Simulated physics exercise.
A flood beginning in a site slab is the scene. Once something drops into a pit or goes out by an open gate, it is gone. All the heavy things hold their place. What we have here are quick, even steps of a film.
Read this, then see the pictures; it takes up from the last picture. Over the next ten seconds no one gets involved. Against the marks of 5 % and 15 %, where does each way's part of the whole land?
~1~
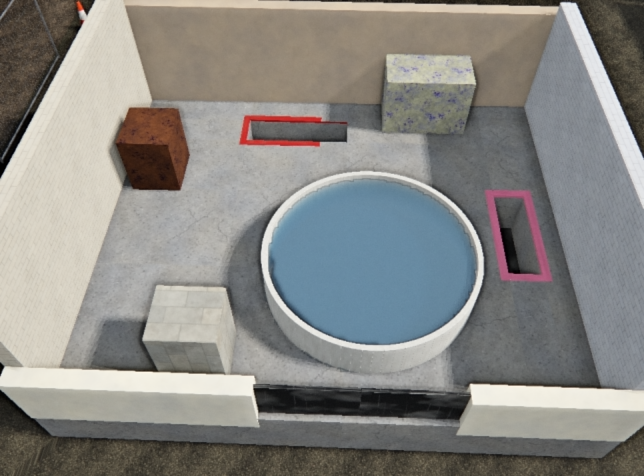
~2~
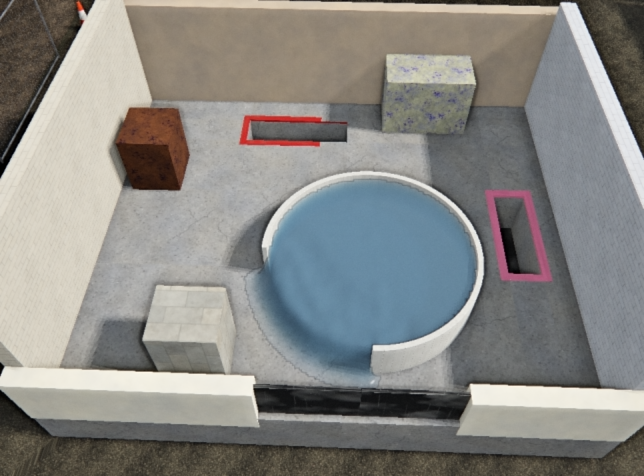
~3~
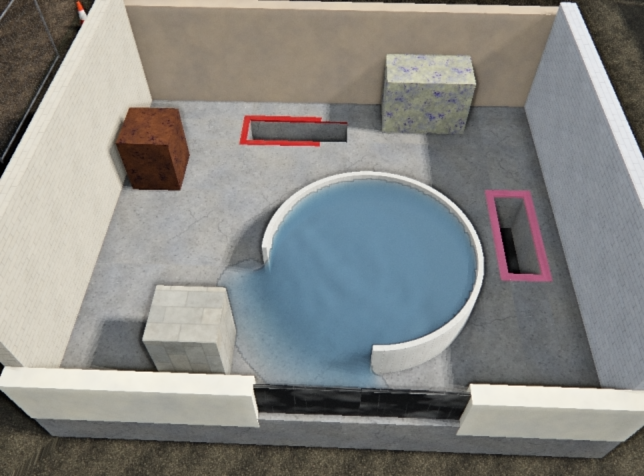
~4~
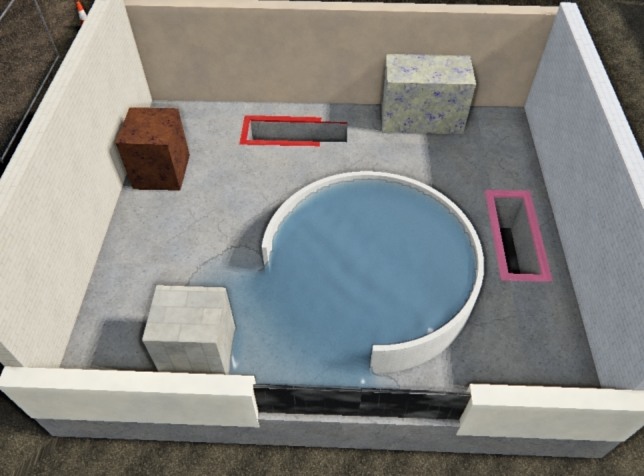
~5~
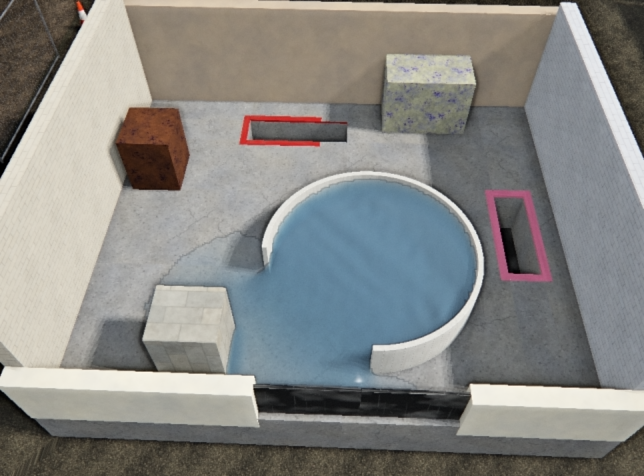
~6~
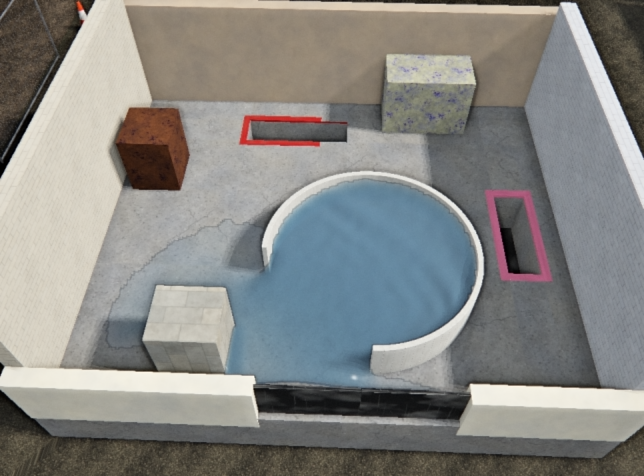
The gate lands below 5 %; the red pit lands above 15 %; the pink pit lands between 5 and 15 %.
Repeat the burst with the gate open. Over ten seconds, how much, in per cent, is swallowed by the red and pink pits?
In per cent: Red 10, pink 0.
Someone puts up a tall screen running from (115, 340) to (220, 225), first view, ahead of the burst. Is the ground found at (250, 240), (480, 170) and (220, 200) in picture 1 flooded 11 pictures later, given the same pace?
In the order given, the spots are swamped, spared and spared.
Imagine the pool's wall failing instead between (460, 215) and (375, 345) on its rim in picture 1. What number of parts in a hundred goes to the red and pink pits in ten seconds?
Red takes 0 in a hundred, pink takes 50 in a hundred.
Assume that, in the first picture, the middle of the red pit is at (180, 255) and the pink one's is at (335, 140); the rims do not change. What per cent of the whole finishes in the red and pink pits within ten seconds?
Red 40 %; pink 4 %.
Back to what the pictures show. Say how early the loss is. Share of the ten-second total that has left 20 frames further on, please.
Around 0 per cent.
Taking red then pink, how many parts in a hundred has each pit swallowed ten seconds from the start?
That's 16 per cent for the first and 8 per cent for the second.
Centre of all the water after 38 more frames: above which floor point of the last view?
I'd place it roughly at (287, 267).
A moment on, water covers 30 % of the floor; the gate 0 %, the red pit 0 %, the pink pit 0 %.
Next, water covers 35 % of the floor; the gate 0 %, the red pit 0 %, the pink pit 0 %.
Then, water covers 50 % of the floor; the gate 0 %, the red pit 0 %, the pink pit 0 %.
Later, water covers 90 % of the floor; the gate 0 %, the red pit 4 %, the pink pit 4 %.
In the end, water covers 100 % of the floor; the gate 0 %, the red pit 17 %, the pink pit 8 %.
